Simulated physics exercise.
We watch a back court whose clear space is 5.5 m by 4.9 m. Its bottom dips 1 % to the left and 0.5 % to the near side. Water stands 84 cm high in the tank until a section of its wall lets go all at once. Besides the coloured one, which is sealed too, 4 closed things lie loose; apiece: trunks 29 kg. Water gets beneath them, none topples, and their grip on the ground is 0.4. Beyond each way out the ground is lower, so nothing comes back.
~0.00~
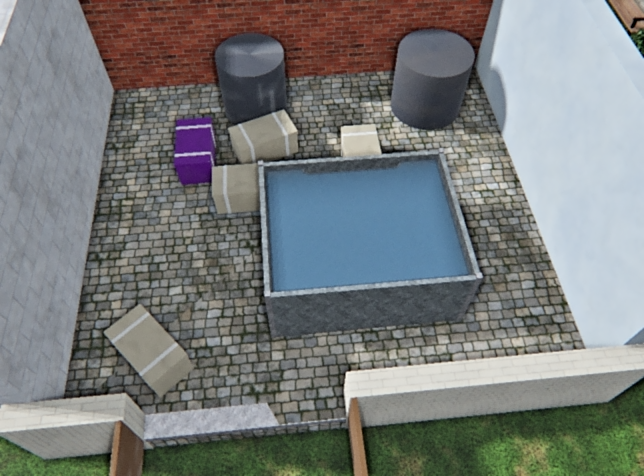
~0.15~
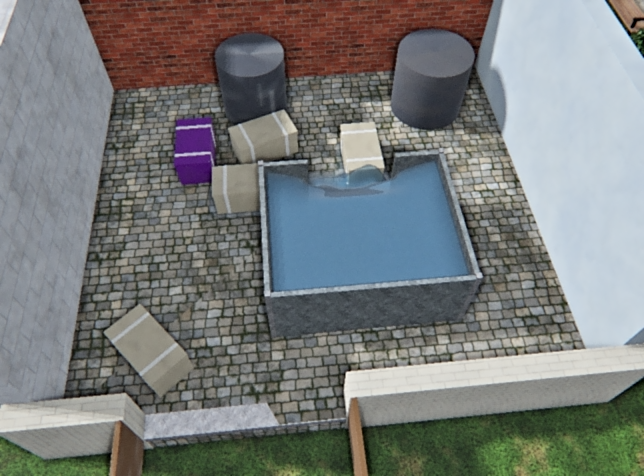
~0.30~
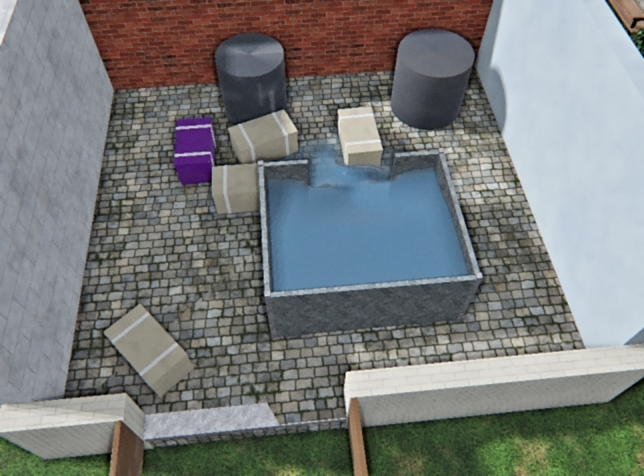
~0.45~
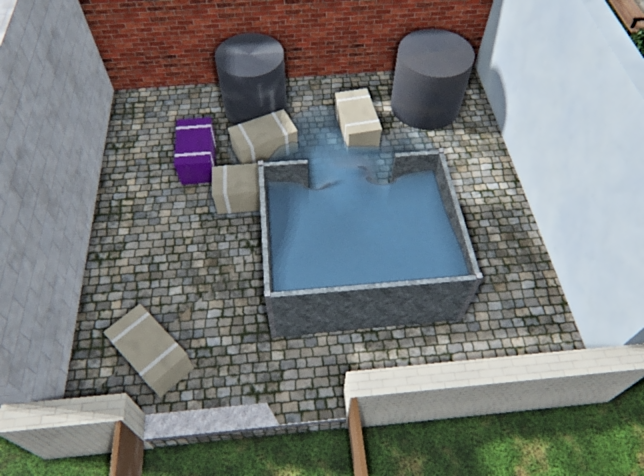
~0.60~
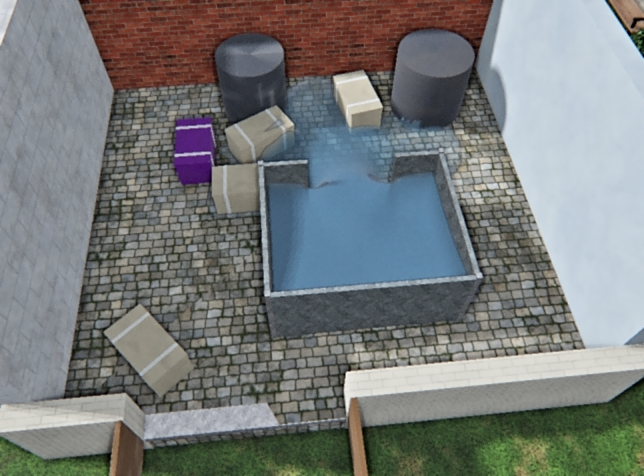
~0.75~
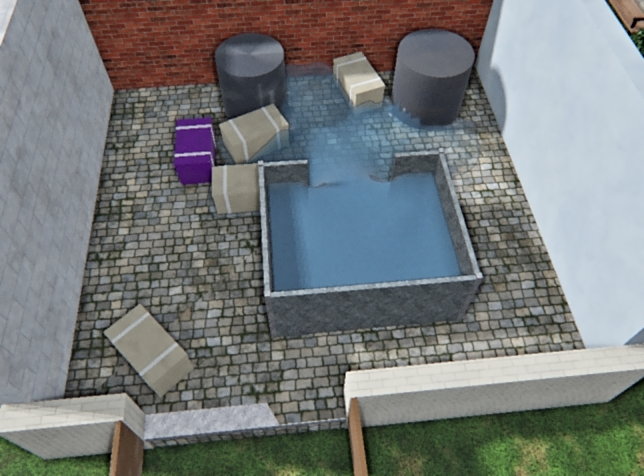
In the video, water pours through a gap in the far side of a stone tank and spreads across the cobbles, pushing a pale box back toward the brick wall; another box shifts slightly, while the purple trunk stays still.
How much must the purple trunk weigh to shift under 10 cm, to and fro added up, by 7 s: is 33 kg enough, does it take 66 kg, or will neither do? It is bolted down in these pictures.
For it, neither load is enough.
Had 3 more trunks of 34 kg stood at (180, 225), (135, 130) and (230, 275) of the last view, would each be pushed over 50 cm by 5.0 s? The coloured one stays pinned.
In turn: Past it, past it, under.
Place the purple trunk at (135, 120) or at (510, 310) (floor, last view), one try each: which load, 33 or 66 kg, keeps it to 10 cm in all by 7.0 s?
In turn: Neither is enough; neither is enough.
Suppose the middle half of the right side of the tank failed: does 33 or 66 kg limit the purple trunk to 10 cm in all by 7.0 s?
In that case only the larger load is enough.
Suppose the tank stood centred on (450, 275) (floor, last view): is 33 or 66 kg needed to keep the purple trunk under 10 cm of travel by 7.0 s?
In that case neither load is enough.
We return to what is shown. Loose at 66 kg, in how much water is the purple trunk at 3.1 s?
About 6 cm.
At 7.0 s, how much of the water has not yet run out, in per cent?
About 96 per cent.
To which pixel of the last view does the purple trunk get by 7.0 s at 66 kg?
Near (114, 162).
After 1.4 s the purple trunk would be 25 cm from its start with 33 kg and 10 cm from its start with 66 kg; 7 cm of water round it then.
After 3.1 s the purple trunk would be 118 cm from its start with 33 kg and 36 cm from its start with 66 kg; 6 cm of water round it then.
After 4.9 s the purple trunk would be 268 cm from its start with 33 kg and 69 cm from its start with 66 kg; 12 cm of water round it then.
After 7.0 s the purple trunk would be 306 cm from its start with 33 kg and 101 cm from its start with 66 kg; 8 cm of water round it then.
